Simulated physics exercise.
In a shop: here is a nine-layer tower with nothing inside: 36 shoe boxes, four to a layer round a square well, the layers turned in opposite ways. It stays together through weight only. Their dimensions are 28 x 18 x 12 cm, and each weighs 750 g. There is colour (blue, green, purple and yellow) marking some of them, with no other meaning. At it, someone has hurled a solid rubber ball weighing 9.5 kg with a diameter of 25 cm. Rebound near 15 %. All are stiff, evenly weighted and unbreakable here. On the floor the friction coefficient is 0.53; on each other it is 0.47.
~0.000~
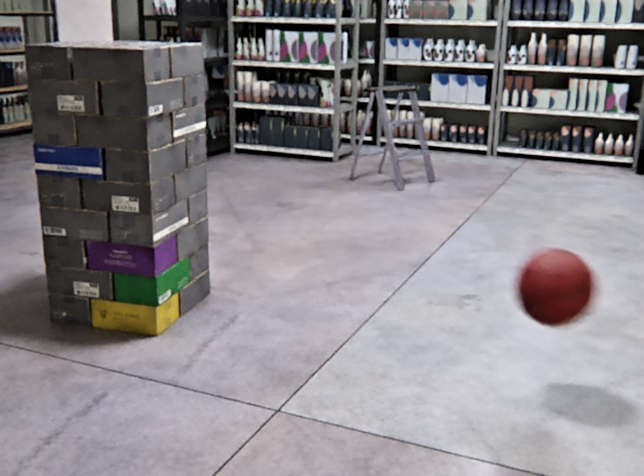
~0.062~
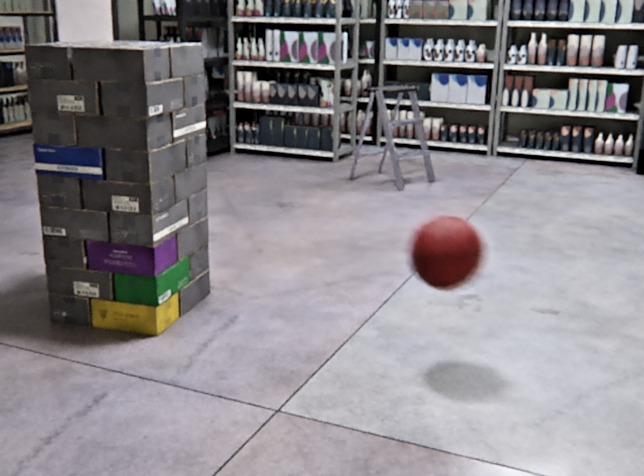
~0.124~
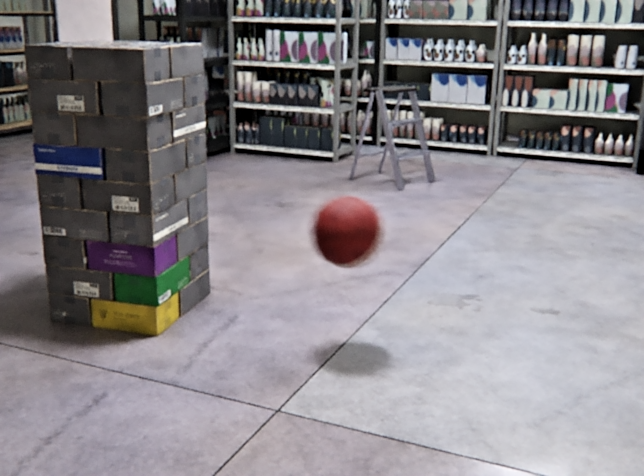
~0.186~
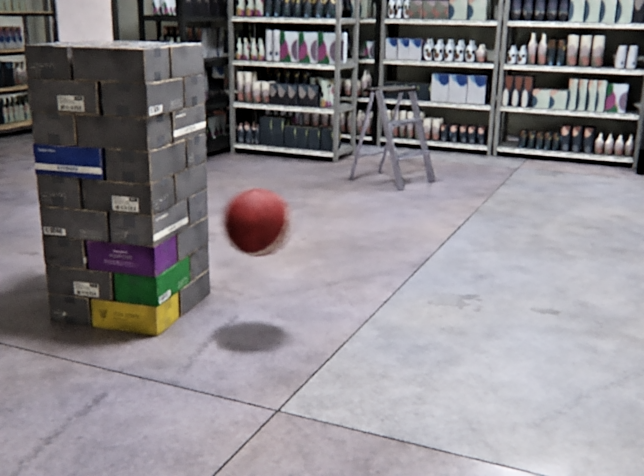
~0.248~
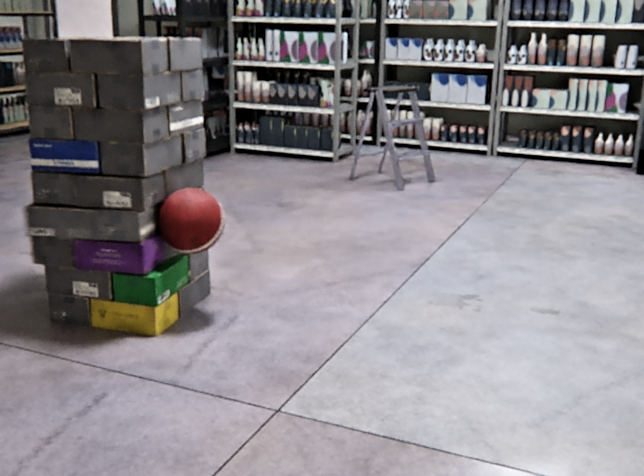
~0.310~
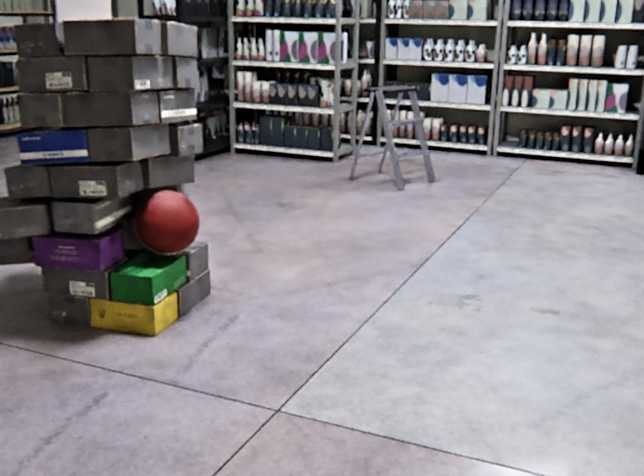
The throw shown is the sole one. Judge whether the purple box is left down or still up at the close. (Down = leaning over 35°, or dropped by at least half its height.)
The piece goes down.
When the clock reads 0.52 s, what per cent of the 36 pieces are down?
30 %.
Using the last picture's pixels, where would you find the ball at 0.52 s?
Pixel position: Around (123, 220).
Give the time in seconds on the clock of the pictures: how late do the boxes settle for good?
About 2.5 s.
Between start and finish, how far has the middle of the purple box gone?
Straight-line shift: Approx. 110 cm.
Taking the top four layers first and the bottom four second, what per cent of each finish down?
For the top it's 100 in a hundred, for the bottom 50 in a hundred.
By 0.52 s, ball still moving; 11 of the 36 boxes down; purple box tilted 34°, 12 cm lower; green box tilted 19°.
By 0.94 s, ball still moving; 27 of the 36 boxes down; purple box 24 cm lower; blue box tilted 51°, 49 cm lower.
When it is over (2.6 s), ball at rest; 28 of the 36 boxes down; purple box 24 cm lower; blue box on its side; green box moved 6 cm.
